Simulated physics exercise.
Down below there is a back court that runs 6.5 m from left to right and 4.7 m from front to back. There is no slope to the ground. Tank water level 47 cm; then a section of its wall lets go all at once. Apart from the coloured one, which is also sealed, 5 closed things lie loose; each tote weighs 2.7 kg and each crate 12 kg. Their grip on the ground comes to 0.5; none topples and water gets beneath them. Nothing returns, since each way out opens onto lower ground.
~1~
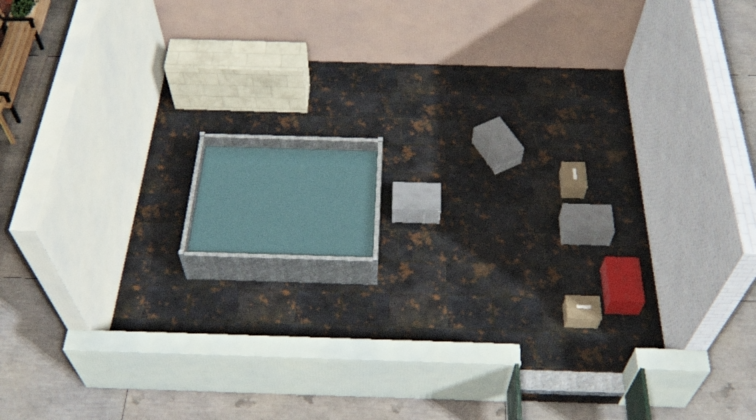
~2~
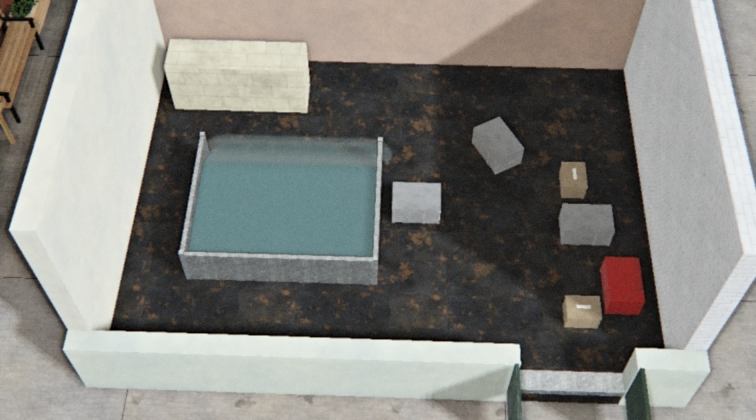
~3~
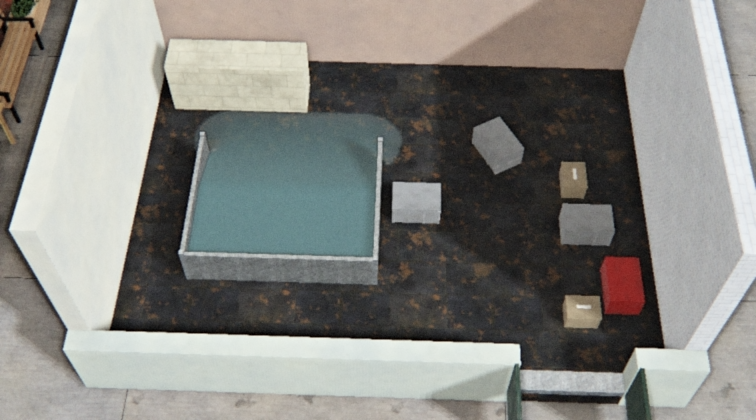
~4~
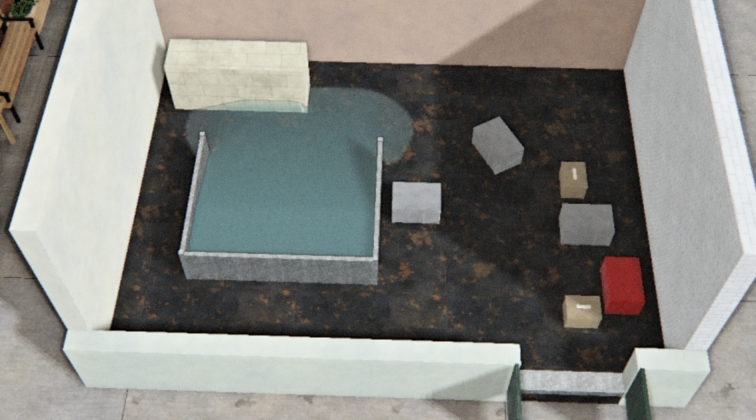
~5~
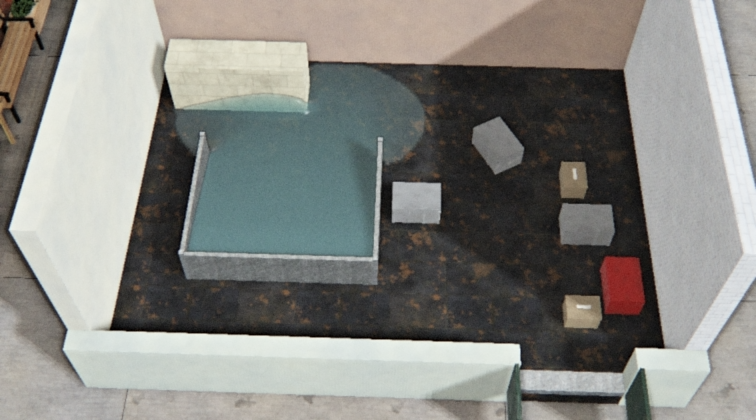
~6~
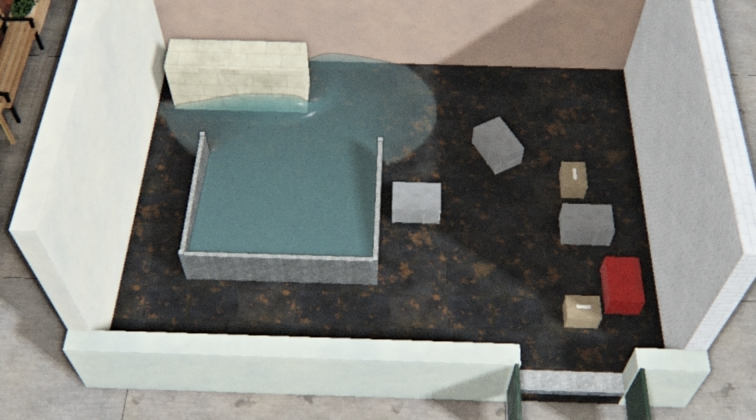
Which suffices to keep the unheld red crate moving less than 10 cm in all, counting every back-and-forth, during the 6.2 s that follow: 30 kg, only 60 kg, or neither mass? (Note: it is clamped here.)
The heavier one is not needed.
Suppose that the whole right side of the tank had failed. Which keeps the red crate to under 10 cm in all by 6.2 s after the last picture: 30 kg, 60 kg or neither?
Under that change, only the heavier pick does it.
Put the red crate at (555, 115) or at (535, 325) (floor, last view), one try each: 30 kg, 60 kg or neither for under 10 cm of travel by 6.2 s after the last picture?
In that order: Just the heavier works; the lighter suffices.
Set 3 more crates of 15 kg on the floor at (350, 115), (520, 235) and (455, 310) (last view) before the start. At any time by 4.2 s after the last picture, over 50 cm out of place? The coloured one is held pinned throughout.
Going through them in that order, the answers are too far, not too far and not too far.
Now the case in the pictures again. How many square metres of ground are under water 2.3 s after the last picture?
My estimate is roughly 17 m2.
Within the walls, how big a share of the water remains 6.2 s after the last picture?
I'd say some 100 percent hasn't gone yet.
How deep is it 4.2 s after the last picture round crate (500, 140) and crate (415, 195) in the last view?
Roughly 3 and 0 cm.
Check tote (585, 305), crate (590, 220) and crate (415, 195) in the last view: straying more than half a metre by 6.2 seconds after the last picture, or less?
First one stays inside, second one crosses the line, third one stays inside.
Then, 0.6 s after the last picture the red crate would be 0 cm from its start with 30 kg and 0 cm from its start with 60 kg; 0 cm of water round it then.
Then, 2.3 s after the last picture the red crate would be 0 cm from its start with 30 kg and 0 cm from its start with 60 kg; 0 cm of water round it then.
Then, 4.2 s after the last picture the red crate would be 0 cm from its start with 30 kg and 0 cm from its start with 60 kg; 6 cm of water round it then.
Then, 6.2 s after the last picture the red crate would be 0 cm from its start with 30 kg and 0 cm from its start with 60 kg; 5 cm of water round it then.
